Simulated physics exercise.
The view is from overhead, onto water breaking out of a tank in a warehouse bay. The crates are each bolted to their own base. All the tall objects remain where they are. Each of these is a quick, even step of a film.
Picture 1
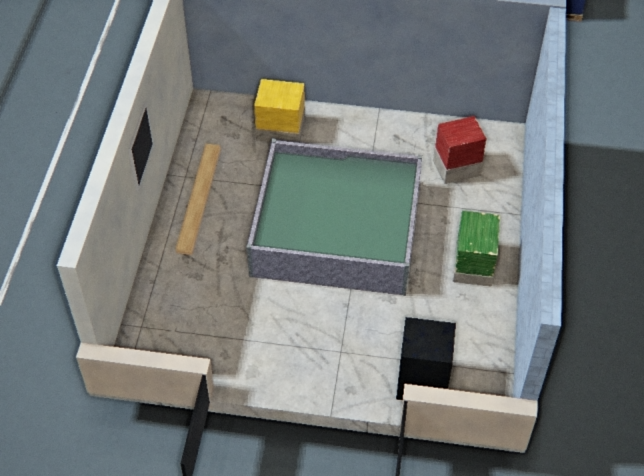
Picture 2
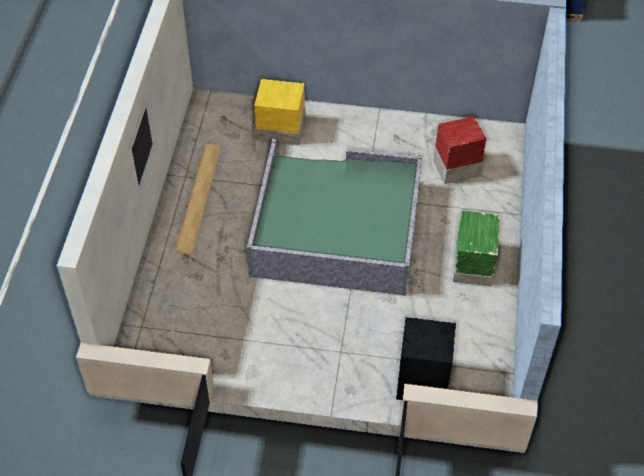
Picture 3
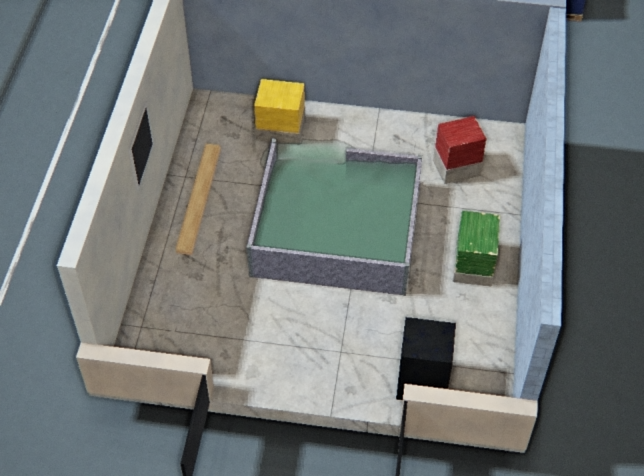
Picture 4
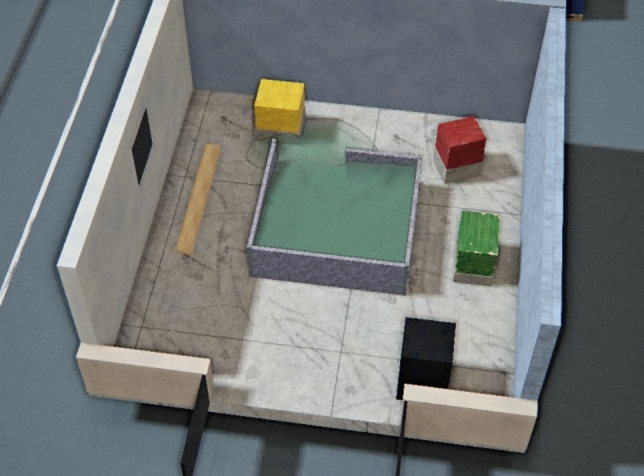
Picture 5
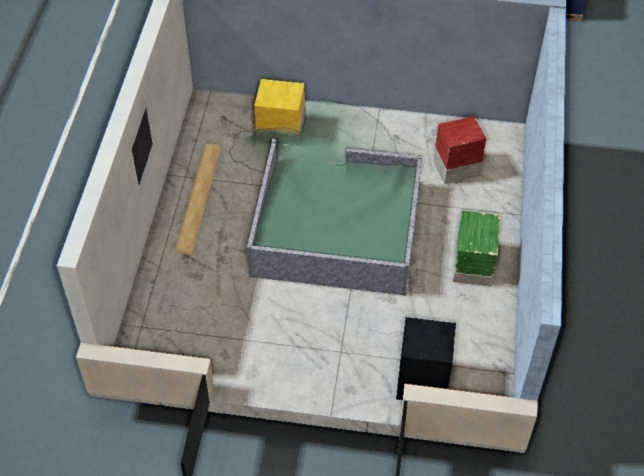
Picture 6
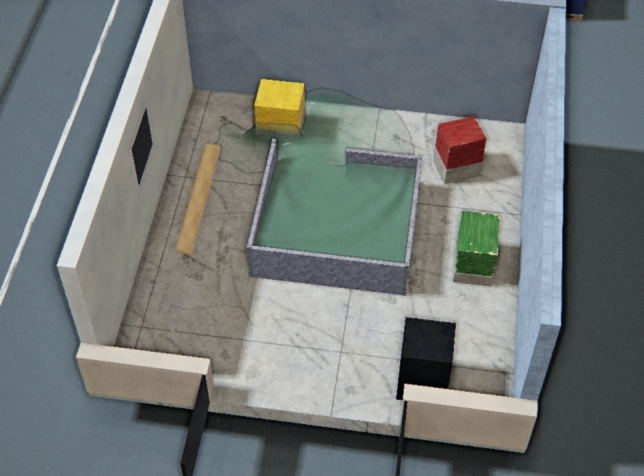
Green water sits still in a square grey-walled tank, then pours through a gap in the tank's far side and spreads thinly across the pale marble floor toward the back wall and around the yellow block. Seen from overhead, the open-fronted bay holds a wooden plank at left, red and green blocks at right, and a black box near the front. The blocks, plank and camera stay still.
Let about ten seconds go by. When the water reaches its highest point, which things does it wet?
At the peak: The red crate stays dry; the green crate stays dry; the yellow crate gets wet.
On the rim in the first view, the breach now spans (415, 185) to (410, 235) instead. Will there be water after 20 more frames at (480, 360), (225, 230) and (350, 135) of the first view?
Those three come out soaked, moisture-free and soaked, one after another.
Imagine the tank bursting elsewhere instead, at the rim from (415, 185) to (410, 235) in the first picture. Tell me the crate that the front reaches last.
Last comes the one in yellow.
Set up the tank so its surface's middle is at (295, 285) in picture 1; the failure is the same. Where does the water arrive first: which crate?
I'd go with the crate marked yellow.
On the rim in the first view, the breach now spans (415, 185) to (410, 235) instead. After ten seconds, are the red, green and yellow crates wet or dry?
Red stays untouched, green gets drenched, yellow stays untouched.
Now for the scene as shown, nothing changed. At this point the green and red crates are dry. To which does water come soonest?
It's the one in red.
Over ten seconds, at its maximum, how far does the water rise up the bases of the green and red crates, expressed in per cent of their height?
In turn 70 and 60 per cent.
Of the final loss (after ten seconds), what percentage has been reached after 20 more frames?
Log: Around 0 %, estimated.
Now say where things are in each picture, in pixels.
The first picture shows the water tank at (337, 204) is whole and still.
In the second picture, the front is at a hidden place, out from the gap on the water tank's far side.
In the third picture, the front is at (348, 148), out from the gap on the water tank's far side.
In the fourth picture, water pours out on the water tank's far side and has run to (342, 124).
In the fifth picture, water pours out on the water tank's far side and has run to (349, 105).
In the sixth picture, water pours out on the water tank's far side and has run to (386, 109).
A moment on, water covers 20 % of the floor; the red crate water round its plinth, the green crate not reached, the yellow crate water round its plinth.
Next, water covers 35 % of the floor; the red crate water round its plinth, the green crate not reached, the yellow crate water round its plinth.
Then, water covers 60 % of the floor; the red crate water round its plinth, the green crate water round its plinth, the yellow crate water round its plinth.
Later, water covers 90 % of the floor; the red crate water round its plinth, the green crate water round its plinth, the yellow crate water round its plinth.
In the end, water covers 95 % of the floor; the red crate stayed above the water, the green crate stayed above the water, the yellow crate was topped.
